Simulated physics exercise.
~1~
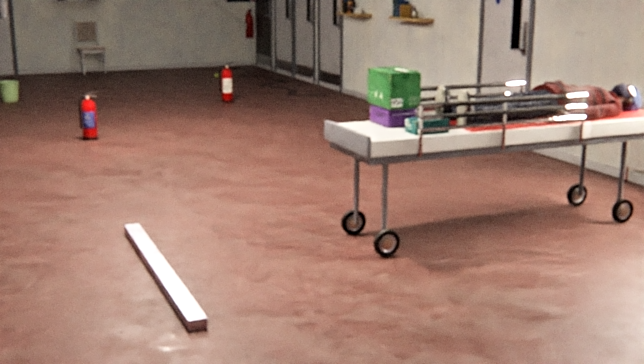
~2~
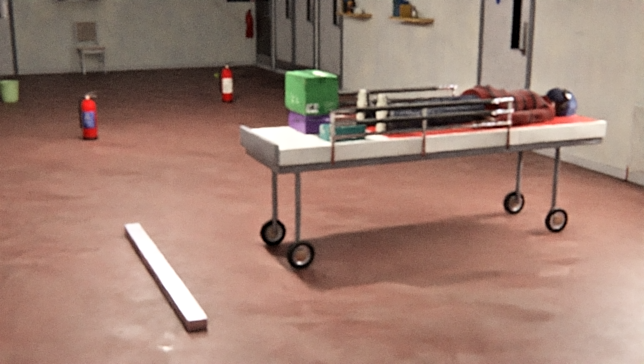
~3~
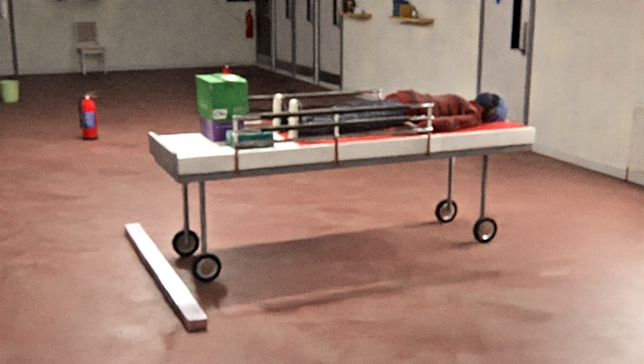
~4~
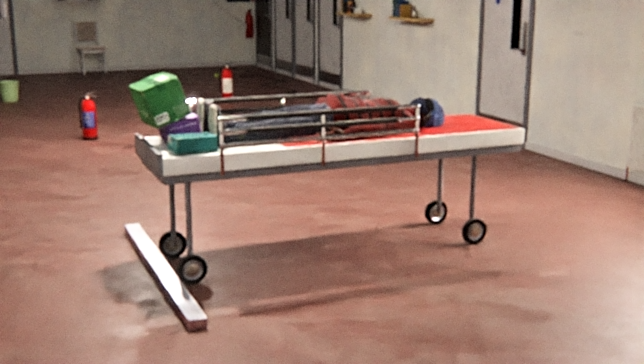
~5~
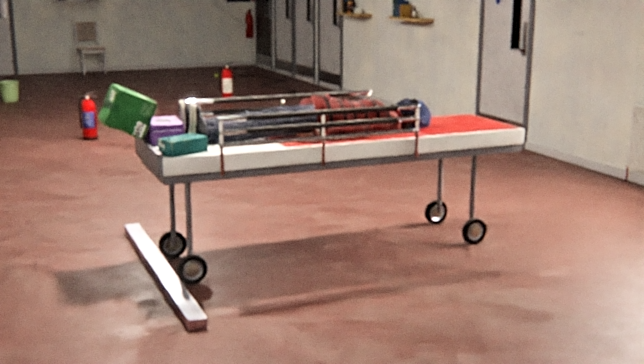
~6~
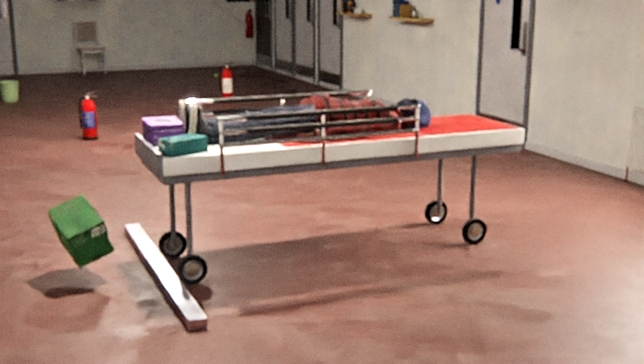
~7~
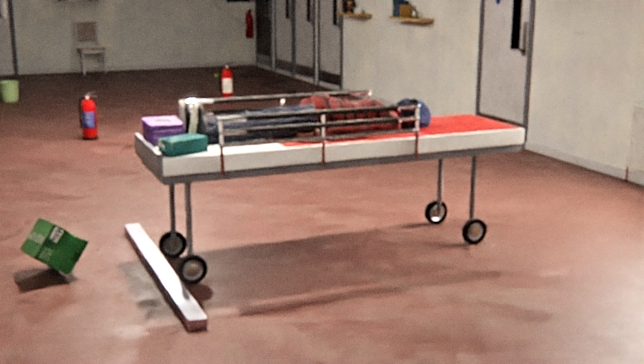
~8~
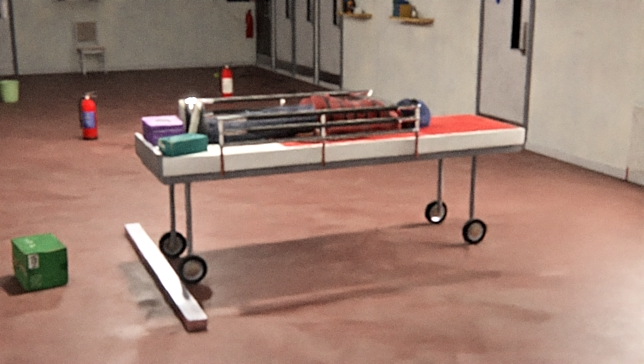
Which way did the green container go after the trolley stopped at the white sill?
It went to the left, tipping over the end of the trolley and dropping to the floor.
